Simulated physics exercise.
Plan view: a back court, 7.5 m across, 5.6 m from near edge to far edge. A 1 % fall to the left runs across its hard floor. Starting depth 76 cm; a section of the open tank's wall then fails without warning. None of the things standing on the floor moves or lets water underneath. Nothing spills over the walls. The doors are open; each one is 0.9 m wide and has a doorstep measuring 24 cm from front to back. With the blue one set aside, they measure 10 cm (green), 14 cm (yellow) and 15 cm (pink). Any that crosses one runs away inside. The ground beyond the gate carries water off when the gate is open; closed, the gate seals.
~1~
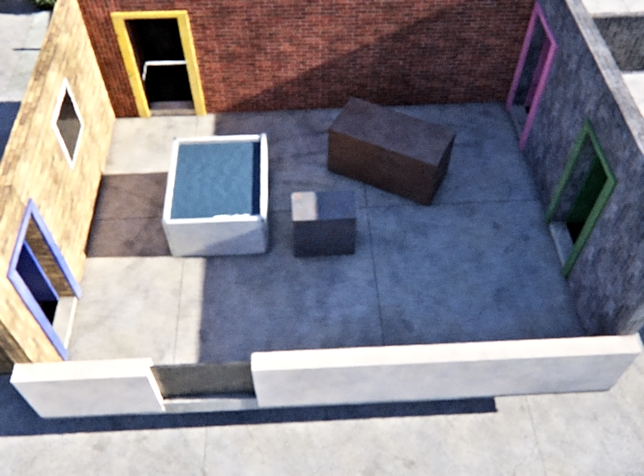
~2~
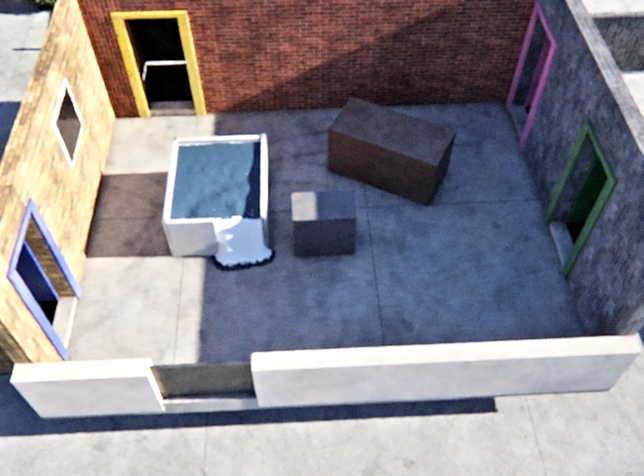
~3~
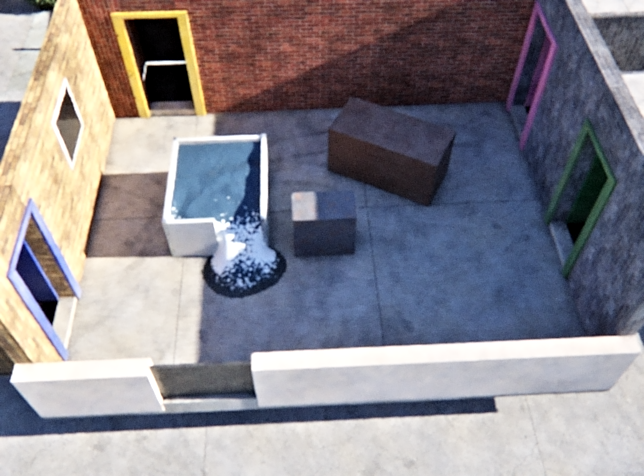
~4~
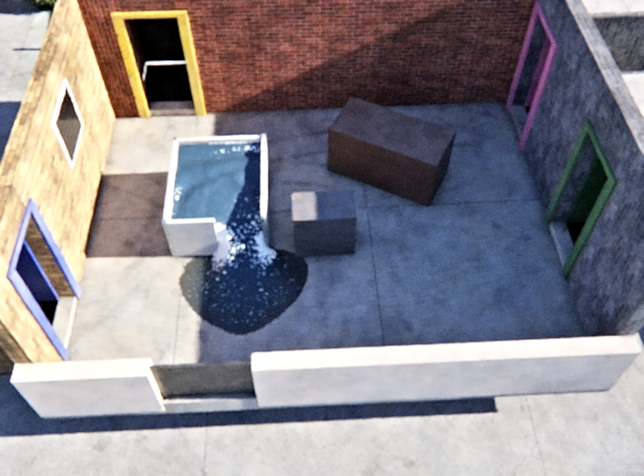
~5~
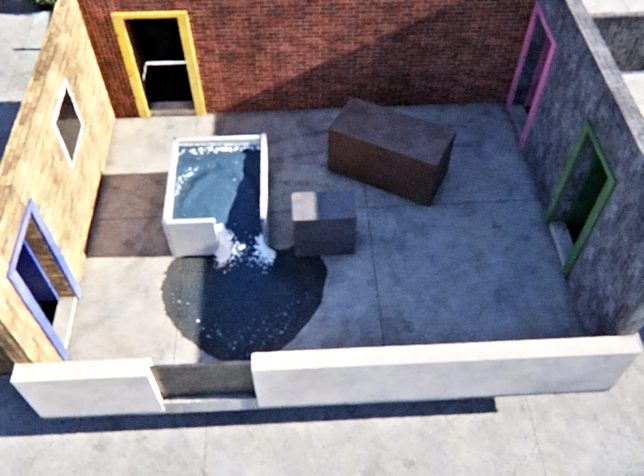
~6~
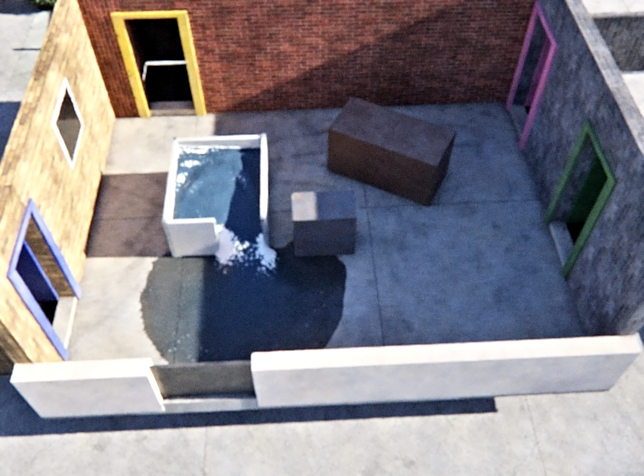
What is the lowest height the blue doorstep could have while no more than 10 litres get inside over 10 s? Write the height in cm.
13 cm.
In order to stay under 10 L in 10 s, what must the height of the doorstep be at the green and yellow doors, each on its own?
You'd want some 5.5 cm at green and some 7.5 cm at yellow.
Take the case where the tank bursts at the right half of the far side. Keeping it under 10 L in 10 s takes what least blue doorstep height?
Required height: Approx. 7.5 cm.
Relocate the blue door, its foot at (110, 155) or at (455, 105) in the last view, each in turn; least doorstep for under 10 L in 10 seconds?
Minimums: About 8.0 cm and 6.0 cm.
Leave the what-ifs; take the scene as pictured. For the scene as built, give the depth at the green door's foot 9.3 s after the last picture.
About 3.0 cm.
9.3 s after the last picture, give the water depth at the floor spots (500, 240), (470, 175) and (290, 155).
Close to 3, 4 and 6 cm deep.
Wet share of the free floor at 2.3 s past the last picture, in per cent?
About 35 per cent.
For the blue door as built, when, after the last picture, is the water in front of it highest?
The level tops out around 2.6 s.
Then, 0.7 s after the last picture water covers 20 % of the floor, deepest (34 cm) near (245, 257); it has not reached the blue door.
Then, 2.3 s after the last picture water covers 35 % of the floor, deepest (25 cm) near (59, 392); 14 cm at the blue door, 8 litres in over its 8 cm doorstep.
Then, 9.3 s after the last picture water covers 95 % of the floor, deepest (9 cm) near (59, 392); 7 cm at the blue door, 58 litres in over its 8 cm doorstep.
At the blue door as built, the water peaked near 14 cm, 2.5 s after the last picture.
Run again over the same 10 s with other heights there, 27 litres in over 10.5 cm, 6 litres over 14.5 cm. The limit of 10 litres is kept from about 13 cm up.
